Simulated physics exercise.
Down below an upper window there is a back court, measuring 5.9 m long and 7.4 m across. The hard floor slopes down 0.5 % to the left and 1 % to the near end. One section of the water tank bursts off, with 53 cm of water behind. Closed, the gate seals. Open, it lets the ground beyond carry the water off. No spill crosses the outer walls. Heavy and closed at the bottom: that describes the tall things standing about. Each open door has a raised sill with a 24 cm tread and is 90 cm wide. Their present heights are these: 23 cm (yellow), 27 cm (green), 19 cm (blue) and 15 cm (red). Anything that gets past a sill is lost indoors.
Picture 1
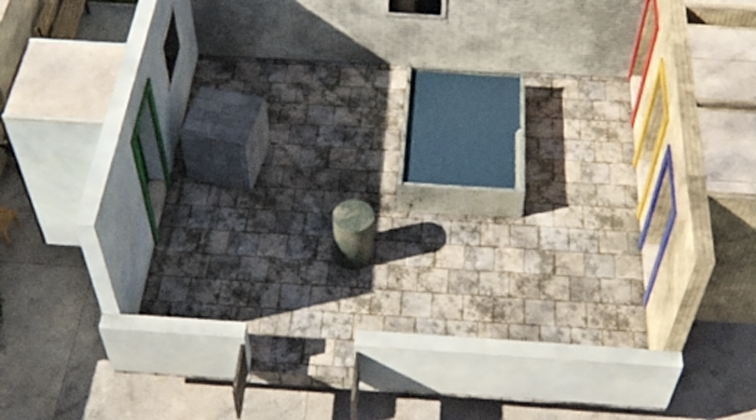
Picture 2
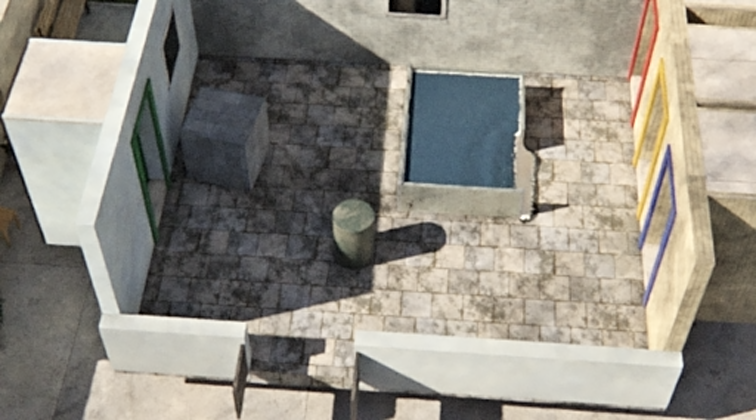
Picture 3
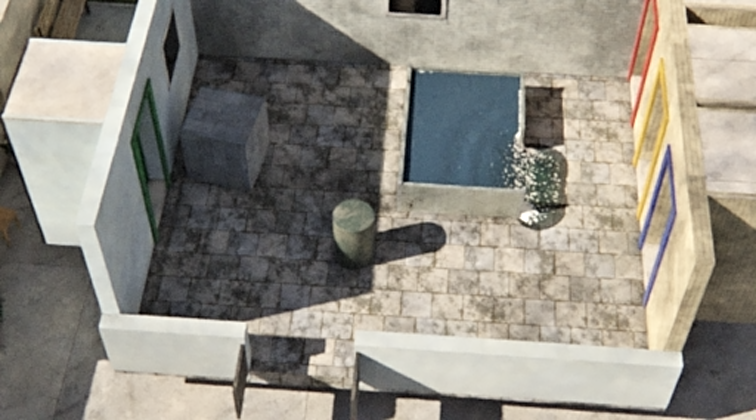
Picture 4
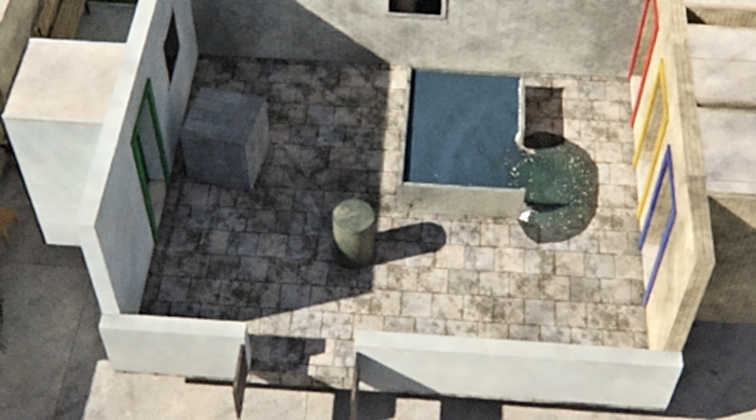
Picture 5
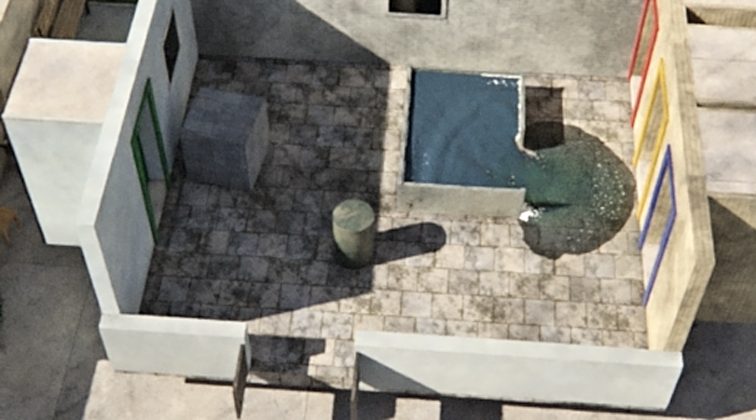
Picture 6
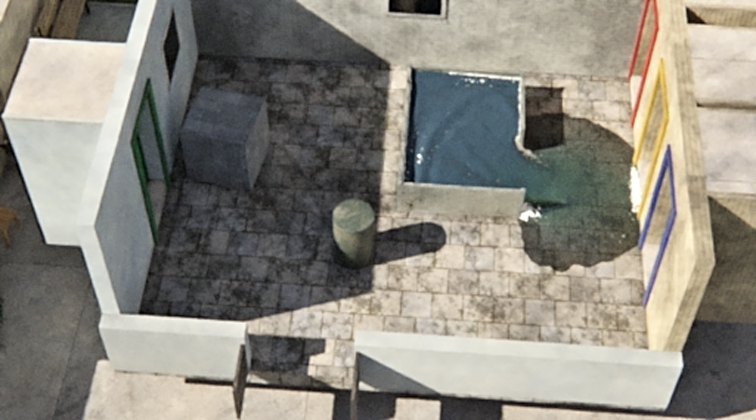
Walled courtyard with a water tank bursting open at its near right corner, water pouring out and spreading across the paving rightward.
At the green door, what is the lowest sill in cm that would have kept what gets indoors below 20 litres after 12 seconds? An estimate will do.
Somewhere near 6.5 cm.
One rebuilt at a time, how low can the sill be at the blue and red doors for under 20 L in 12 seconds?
About 15 cm at blue and 12.0 cm at red.
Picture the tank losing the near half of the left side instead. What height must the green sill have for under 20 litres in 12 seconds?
Some 11.5 centimetres.
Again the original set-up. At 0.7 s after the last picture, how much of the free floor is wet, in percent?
I'd say near 15 percent is wet.
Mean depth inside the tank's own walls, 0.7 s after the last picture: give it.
About 38 cm.
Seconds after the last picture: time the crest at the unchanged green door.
At about 9.0 s.
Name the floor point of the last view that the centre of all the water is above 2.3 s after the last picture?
About (531, 191).
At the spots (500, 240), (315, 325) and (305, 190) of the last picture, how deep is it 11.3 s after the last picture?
Depth: About 2, 4, 4 cm.
Then, 0.7 s after the last picture water covers 15 % of the floor, deepest (34 cm) near (639, 209); it has not reached the green door.
Then, 2.3 s after the last picture water covers 30 % of the floor, deepest (31 cm) near (650, 371); it has not reached the green door.
Then, 11.3 s after the last picture water covers 95 % of the floor, deepest (12 cm) near (134, 337); 9 cm at the green door, 0 litres in over its 27 cm sill.
At the green door as built, the water peaked near 12 cm, 9.1 s after the last picture.
With a sill of 5.5 cm, 29 litres would have come in within the 12 s; with 7.5 cm, 13 litres. So under 20 litres takes about 6.5 cm.
